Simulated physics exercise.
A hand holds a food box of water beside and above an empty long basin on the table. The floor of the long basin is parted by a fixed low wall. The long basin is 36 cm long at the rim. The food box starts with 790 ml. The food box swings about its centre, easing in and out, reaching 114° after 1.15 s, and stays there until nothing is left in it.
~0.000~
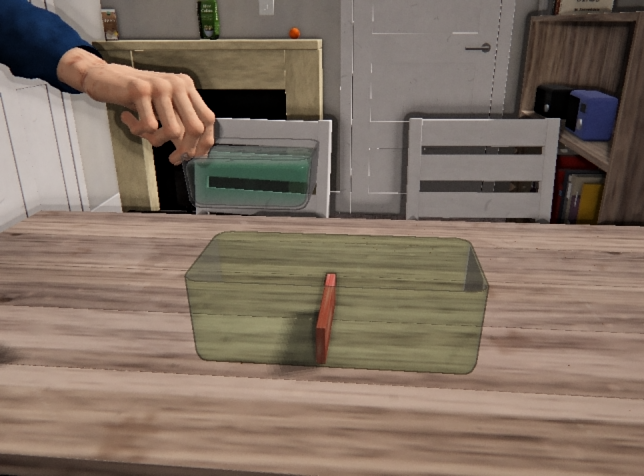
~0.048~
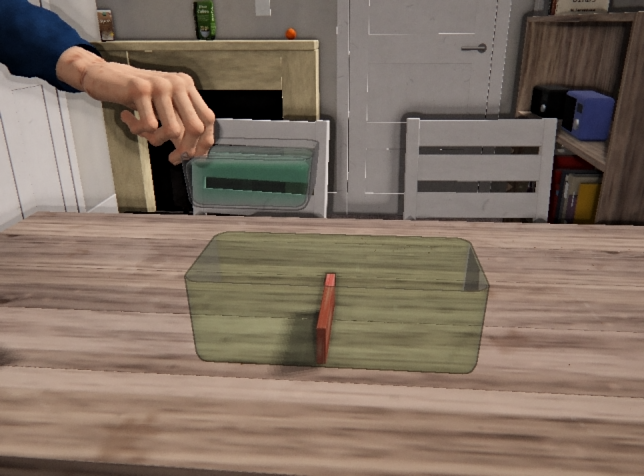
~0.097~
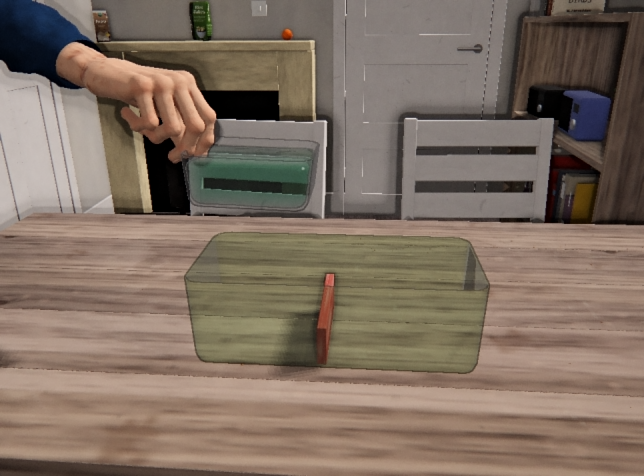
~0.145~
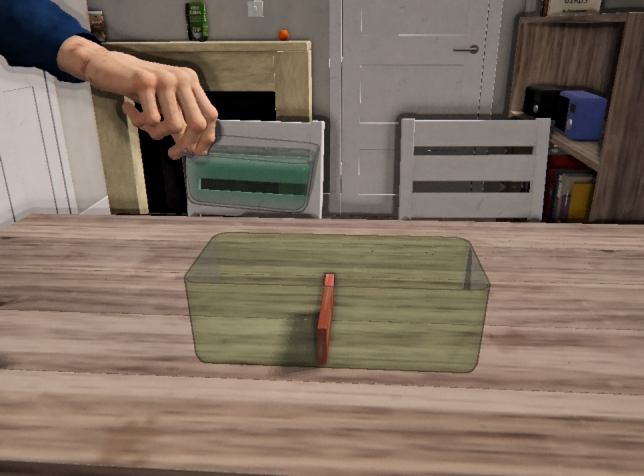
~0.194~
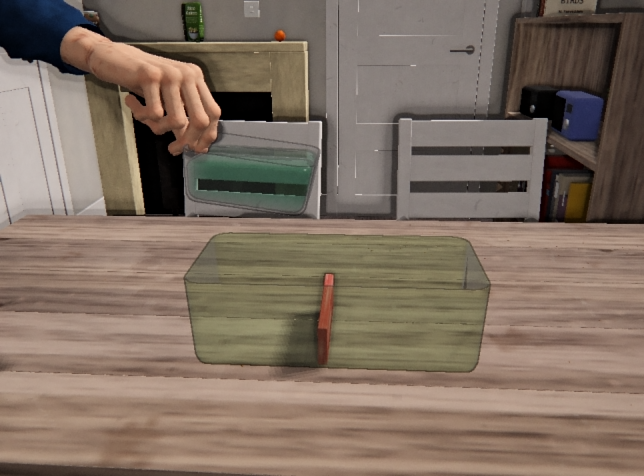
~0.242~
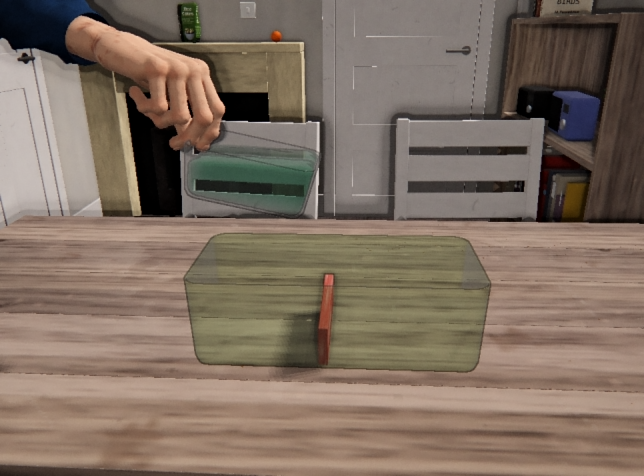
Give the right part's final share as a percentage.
About 81 per cent.
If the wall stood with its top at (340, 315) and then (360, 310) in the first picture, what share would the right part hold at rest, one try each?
First 65, then 55 per cent.
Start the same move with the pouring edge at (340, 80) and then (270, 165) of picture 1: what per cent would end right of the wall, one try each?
In turn about 90 and 35 per cent.
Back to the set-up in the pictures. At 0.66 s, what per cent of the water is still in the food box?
Near 28 in a hundred.
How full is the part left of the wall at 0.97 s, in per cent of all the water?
About 14 per cent.
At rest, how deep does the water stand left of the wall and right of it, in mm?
Some 6 mm on the left and 22 mm on the right.
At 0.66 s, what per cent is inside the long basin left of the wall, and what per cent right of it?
Left about 0, right about 36.
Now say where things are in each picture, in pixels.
The first picture shows tilt 0°; pouring edge (315, 151); surface from (198, 154) to (313, 156); the long basin's rim runs from (202, 255) to (479, 264); the wall's top is at (326, 299).
The second picture shows tilt 0°; pouring edge (315, 151); surface from (197, 154) to (314, 156).
The third picture shows tilt 2°; pouring edge (316, 153); surface from (198, 154) to (314, 157).
The fourth picture shows tilt 4°; pouring edge (316, 155); surface from (197, 154) to (314, 158).
The fifth picture shows tilt 8°; pouring edge (317, 159); surface from (199, 152) to (316, 158).
The sixth picture shows tilt 12°; pouring edge (318, 163); surface from (197, 153) to (318, 159).
By 0.66 s the tilt is 71° and 28 per cent is still to pour, 0 is left of the wall and 36 right of it.
By 0.97 s the tilt is 108° and 3 per cent is still to pour, 13 is left of the wall and 80 right of it.
By 1.30 s the tilt is 114° and 0 per cent is still to pour, 18 is left of the wall and 81 right of it.
By 1.65 s the tilt is 114° and 0 per cent is still to pour, 18 is left of the wall and 81 right of it.
At rest 18 per cent lies left of the wall, 81 right of it and 1 outside.
